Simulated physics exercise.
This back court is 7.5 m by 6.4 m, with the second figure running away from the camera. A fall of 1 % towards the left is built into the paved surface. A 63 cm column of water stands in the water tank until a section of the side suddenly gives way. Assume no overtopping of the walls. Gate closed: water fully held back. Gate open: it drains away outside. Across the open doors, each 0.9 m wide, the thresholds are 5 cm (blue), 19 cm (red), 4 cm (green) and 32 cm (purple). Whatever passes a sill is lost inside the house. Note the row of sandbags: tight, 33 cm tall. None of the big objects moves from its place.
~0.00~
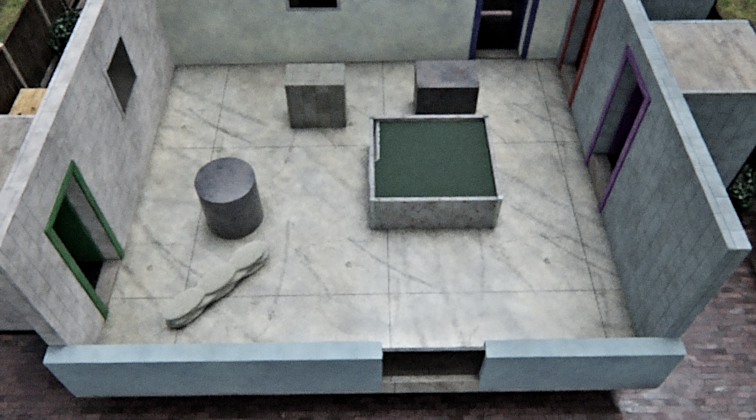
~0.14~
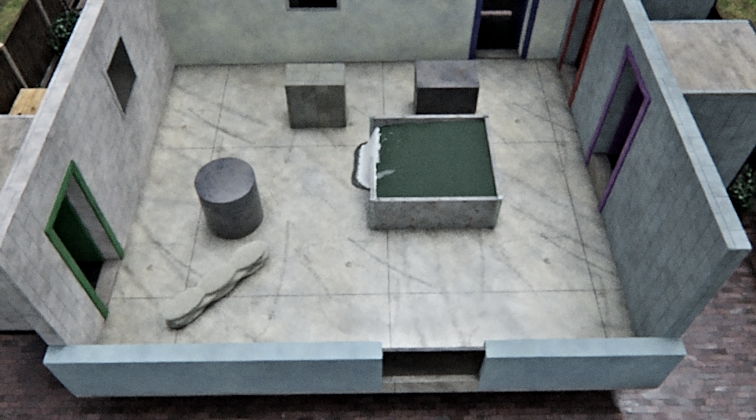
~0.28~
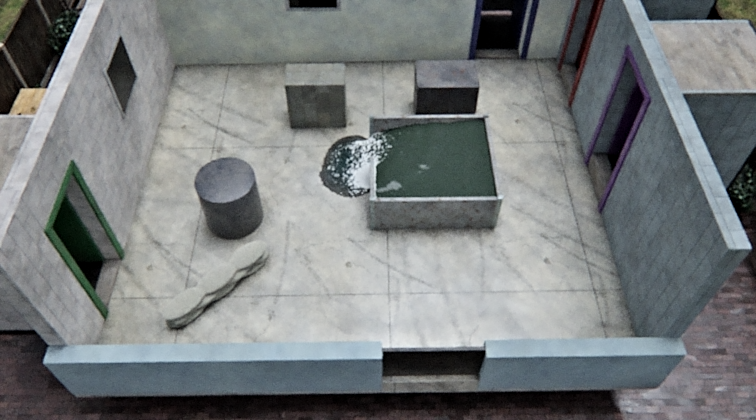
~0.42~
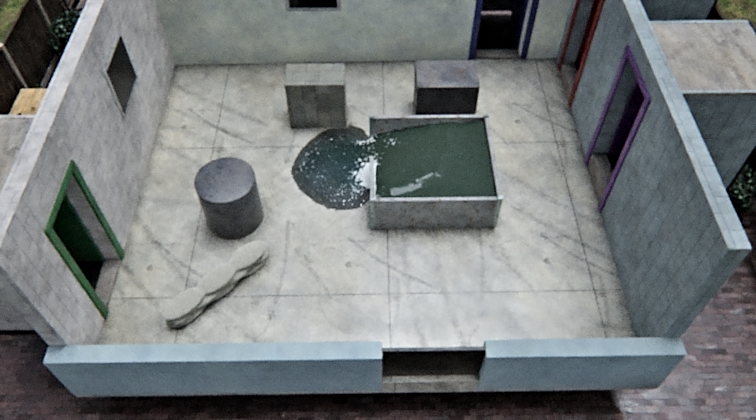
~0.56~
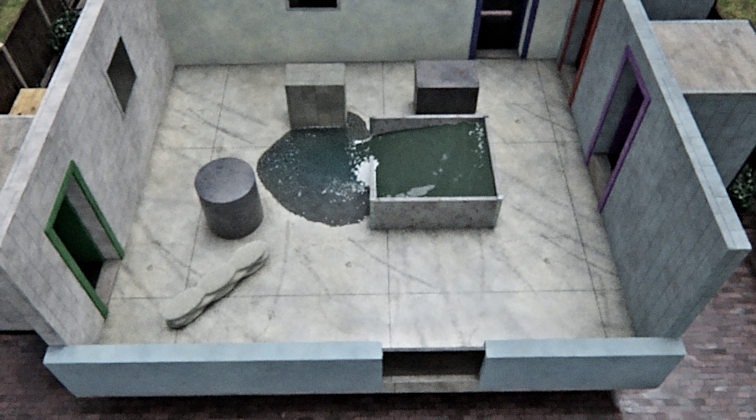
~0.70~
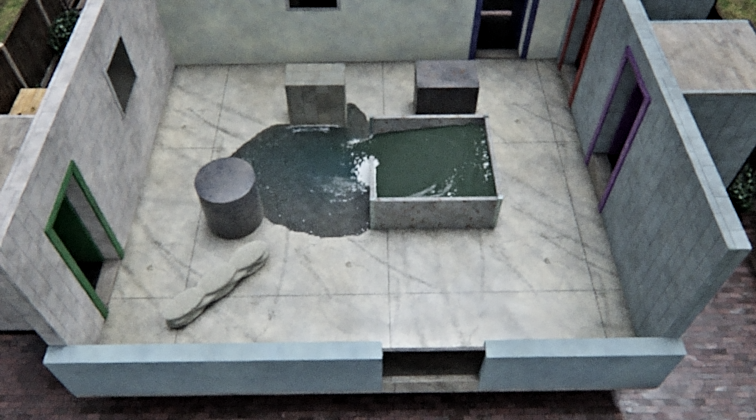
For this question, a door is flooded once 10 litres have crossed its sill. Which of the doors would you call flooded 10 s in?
I would call the blue door not flooded; I would call the red door not flooded; I would call the green door flooded; I would call the purple door not flooded.
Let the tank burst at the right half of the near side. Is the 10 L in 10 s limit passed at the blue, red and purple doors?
Blue door surpasses it, red door doesn't reach it, purple door doesn't reach it.
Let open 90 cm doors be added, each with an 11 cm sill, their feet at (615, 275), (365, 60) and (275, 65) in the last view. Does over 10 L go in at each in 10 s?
Less, less, less.
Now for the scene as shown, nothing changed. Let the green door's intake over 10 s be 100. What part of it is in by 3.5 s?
0 per cent, roughly.
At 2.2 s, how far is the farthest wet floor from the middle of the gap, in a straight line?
4.8 m.
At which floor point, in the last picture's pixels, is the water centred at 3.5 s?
Near (302, 173).
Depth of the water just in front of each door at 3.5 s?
Blue 0 cm, red 0 cm, green 5 cm, purple 0 cm.
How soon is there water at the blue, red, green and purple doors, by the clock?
Blue 6.5 s, red 7.5 s, green 2.4 s, purple not within the 10 s.
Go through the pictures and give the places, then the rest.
In the first frame, still water, 63 cm deep, in the water tank at (432, 159).
In the second frame, the front is at (365, 147), 0.5 m from the gap at (373, 158); 0.2 m2 of floor is under water; 63 cm left at the back of the water tank.
In the third frame, water pours out at (374, 159) and has run 0.8 m, to (326, 176); typically 9 cm deep outside, 63 cm at the water tank's back.
In the fourth frame, the front is at (298, 176), 1.3 m from the gap at (374, 159); 1.6 m2 of floor is under water; 63 cm left at the back of the water tank.
In the fifth frame, water pours out at (373, 159) and has run 1.9 m, to (264, 161); typically 5 cm deep outside, 59 cm at the water tank's back.
In the sixth frame, the front is at a hidden place, 2.4 m from the gap at (373, 158); 4.0 m2 of floor is under water; 53 cm left at the back of the water tank.
After 1.4 s water covers 20 % of the floor and is deepest (30 cm) near (358, 159); blue door not reached, red door not reached, green door not reached, purple door not reached.
After 2.2 s water covers 25 % of the floor and is deepest (37 cm) near (157, 171); blue door not reached, red door not reached, green door not reached, purple door not reached.
After 3.5 s water covers 40 % of the floor and is deepest (28 cm) near (175, 67); blue door not reached, red door not reached, green door 5 cm at the sill, 0 L in, purple door not reached.
After 6.0 s water covers 60 % of the floor and is deepest (19 cm) near (175, 67); blue door not reached, red door not reached, green door 7 cm at the sill, 3 L in, purple door not reached.
After 10.0 s water covers 85 % of the floor and is deepest (12 cm) near (92, 370); blue door 4 cm at the sill, 0 L in, red door 6 cm at the sill, 0 L in, green door 8 cm at the sill, 51 L in, purple door not reached.
